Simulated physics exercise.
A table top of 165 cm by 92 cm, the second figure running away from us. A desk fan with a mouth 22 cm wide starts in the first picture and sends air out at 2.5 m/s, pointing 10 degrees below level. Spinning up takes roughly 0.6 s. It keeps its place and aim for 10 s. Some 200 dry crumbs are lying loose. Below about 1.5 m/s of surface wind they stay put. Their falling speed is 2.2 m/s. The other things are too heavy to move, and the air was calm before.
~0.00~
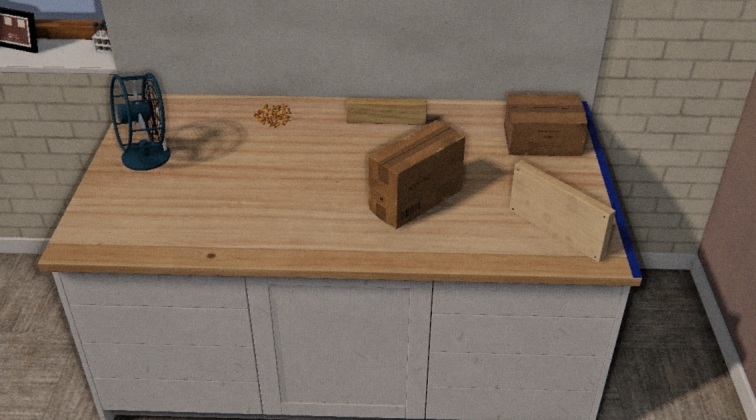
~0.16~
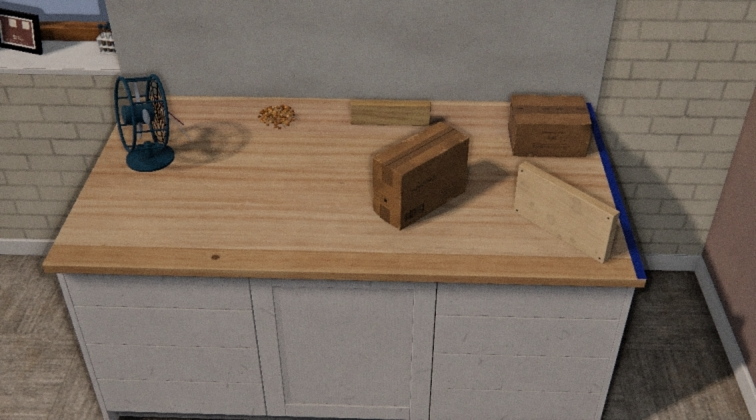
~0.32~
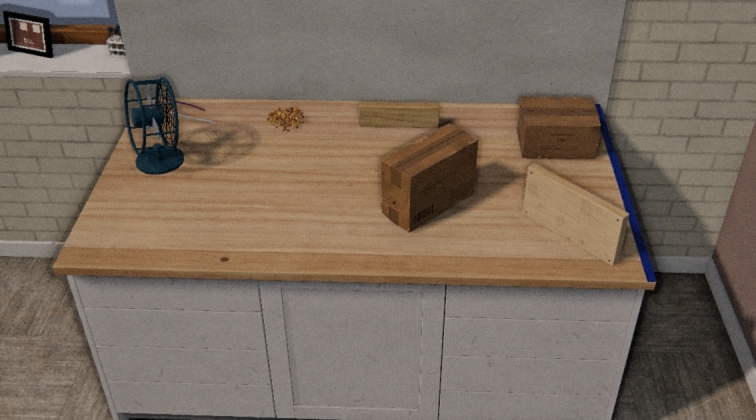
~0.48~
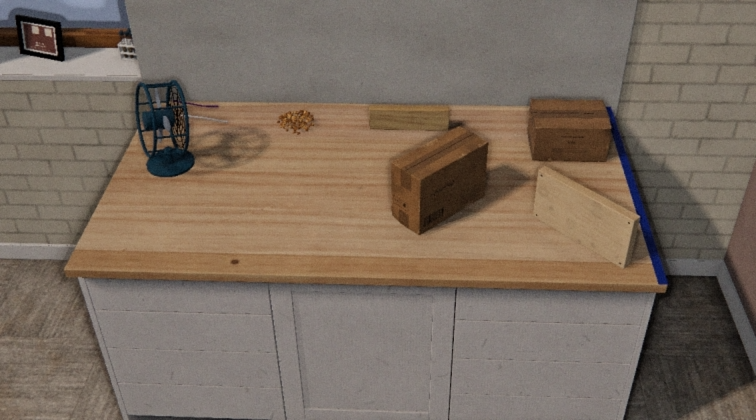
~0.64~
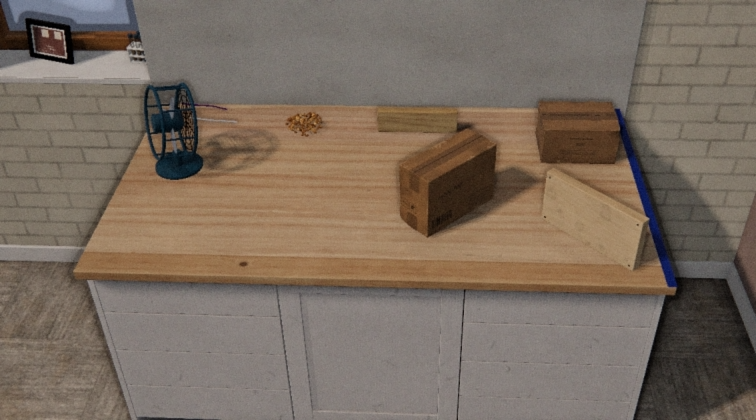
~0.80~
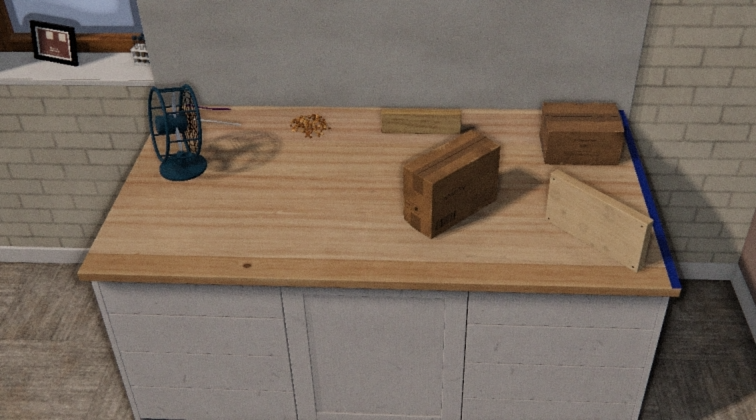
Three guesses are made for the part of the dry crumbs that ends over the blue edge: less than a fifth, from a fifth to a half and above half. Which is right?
Of the dry crumbs, more than half end over the blue edge.
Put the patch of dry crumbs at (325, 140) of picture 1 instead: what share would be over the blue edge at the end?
In that case some 0 per cent.
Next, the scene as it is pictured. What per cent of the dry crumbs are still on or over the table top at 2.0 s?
About 70 %.
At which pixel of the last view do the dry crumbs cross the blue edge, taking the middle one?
Around (628, 123).
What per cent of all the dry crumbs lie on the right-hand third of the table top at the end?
Near 0 %.
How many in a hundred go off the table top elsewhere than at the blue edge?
About 0 %.
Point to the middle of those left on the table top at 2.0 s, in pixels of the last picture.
Around (450, 115).
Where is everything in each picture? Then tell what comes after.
In the first picture, the middle of the dry crumbs is near (273, 116), none has stirred yet and the mouth of the desk fan is at (137, 112).
In the second picture, the middle of the dry crumbs is near (276, 116), none has stirred yet and the blue edge is centred on (615, 179).
In the third picture, the middle of the dry crumbs is near (285, 119), none has stirred yet, the top of a board is at (399, 105) and the top of a box is at (431, 149).
In the fourth picture, the middle of the dry crumbs is near (296, 122) and none has stirred yet.
In the fifth picture, the middle of the dry crumbs is near (304, 124) and none has stirred yet.
In the sixth picture, the middle of the dry crumbs is near (308, 126) and about 5 % have left their places.
After 2.0 s, 24 % are over the blue edge; the middle of those still in play is near (507, 117); 2 % have settled or left.
After 3.2 s, 75 % are over the blue edge; the middle of those still in play is near (423, 113); 72 % have settled or left.
After 5.5 s, 90 % are over the blue edge; 92 % have settled or left.
After 10.0 s, at the end, 92 % are over the blue edge.
